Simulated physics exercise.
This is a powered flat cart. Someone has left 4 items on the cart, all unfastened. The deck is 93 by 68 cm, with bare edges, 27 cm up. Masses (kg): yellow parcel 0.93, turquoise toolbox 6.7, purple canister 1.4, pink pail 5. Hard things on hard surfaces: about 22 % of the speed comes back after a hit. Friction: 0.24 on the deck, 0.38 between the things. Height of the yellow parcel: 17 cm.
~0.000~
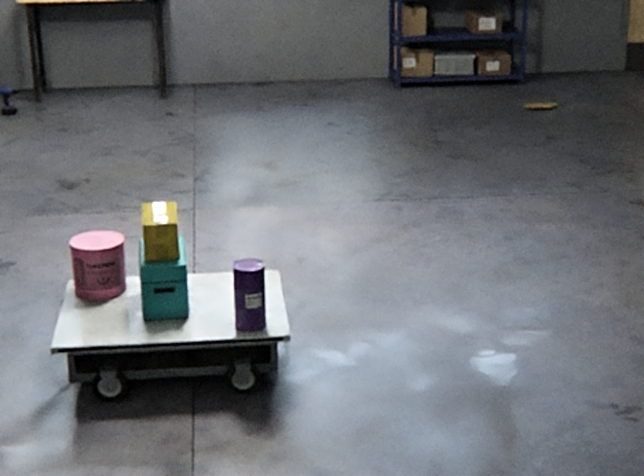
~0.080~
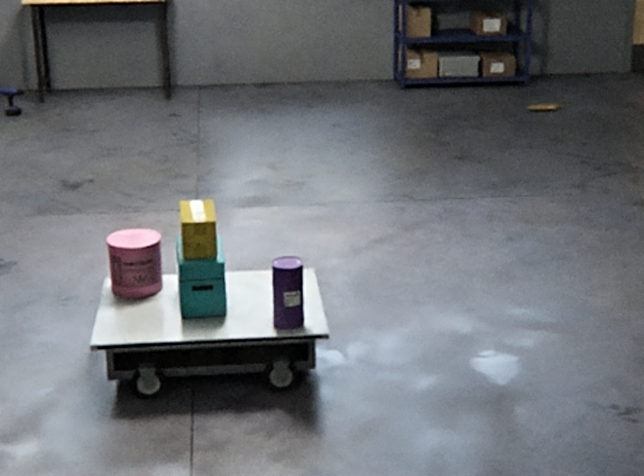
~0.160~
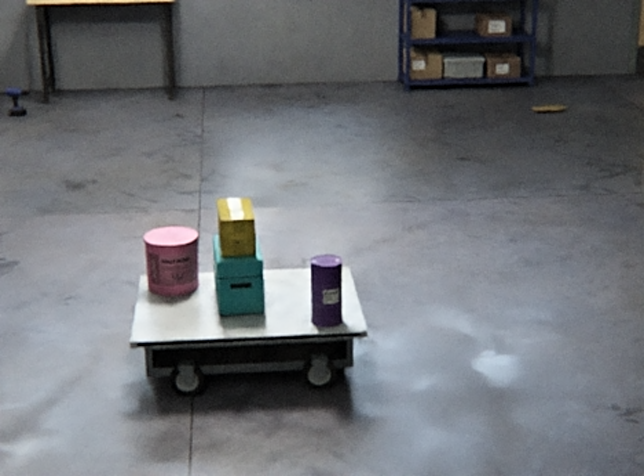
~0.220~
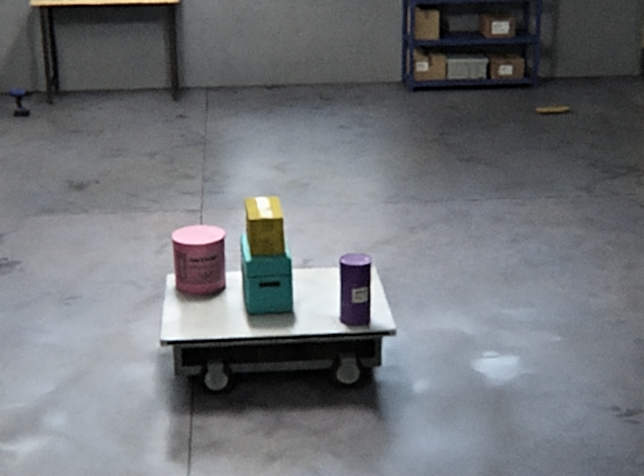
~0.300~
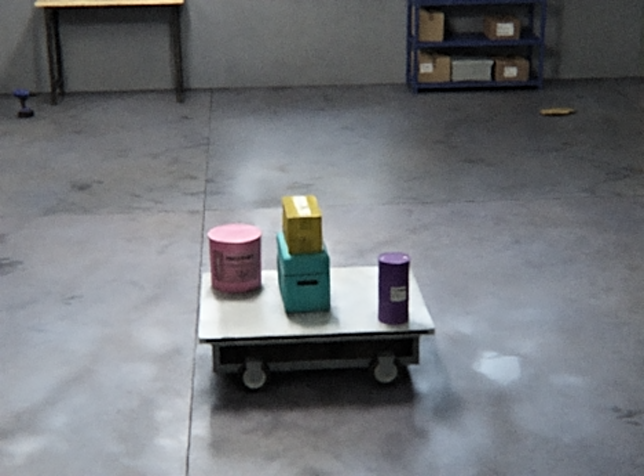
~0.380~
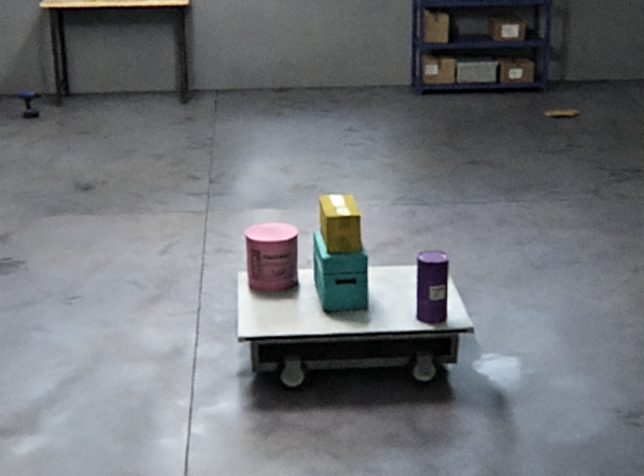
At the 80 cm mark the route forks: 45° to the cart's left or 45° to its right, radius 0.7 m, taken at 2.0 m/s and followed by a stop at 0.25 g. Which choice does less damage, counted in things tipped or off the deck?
Fewer things are lost with the left turn.
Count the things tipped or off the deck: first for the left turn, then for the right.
Left: 3; right: 4.
Turning left. Around 0.68 s, cart 136 cm along, turned 34°; purple canister now off the deck; yellow parcel shifted 18 cm near (470, 213); turquoise toolbox shifted 17 cm near (470, 258).
Around 1.28 s, cart 231 cm along, turned 45°; yellow parcel and turquoise toolbox now off the deck; pink pail shifted 23 cm.
Around 1.78 s, cart 247 cm along, turned 45°, stopped; pink pail shifted 24 cm.
Finally (2.1 s), off the deck, yellow parcel, turquoise toolbox and purple canister; not toppled but over 10 cm from the start, pink pail.
Turning right instead, yellow parcel, turquoise toolbox, purple canister and pink pail tipped over or off the deck, 4 of 4 in all.
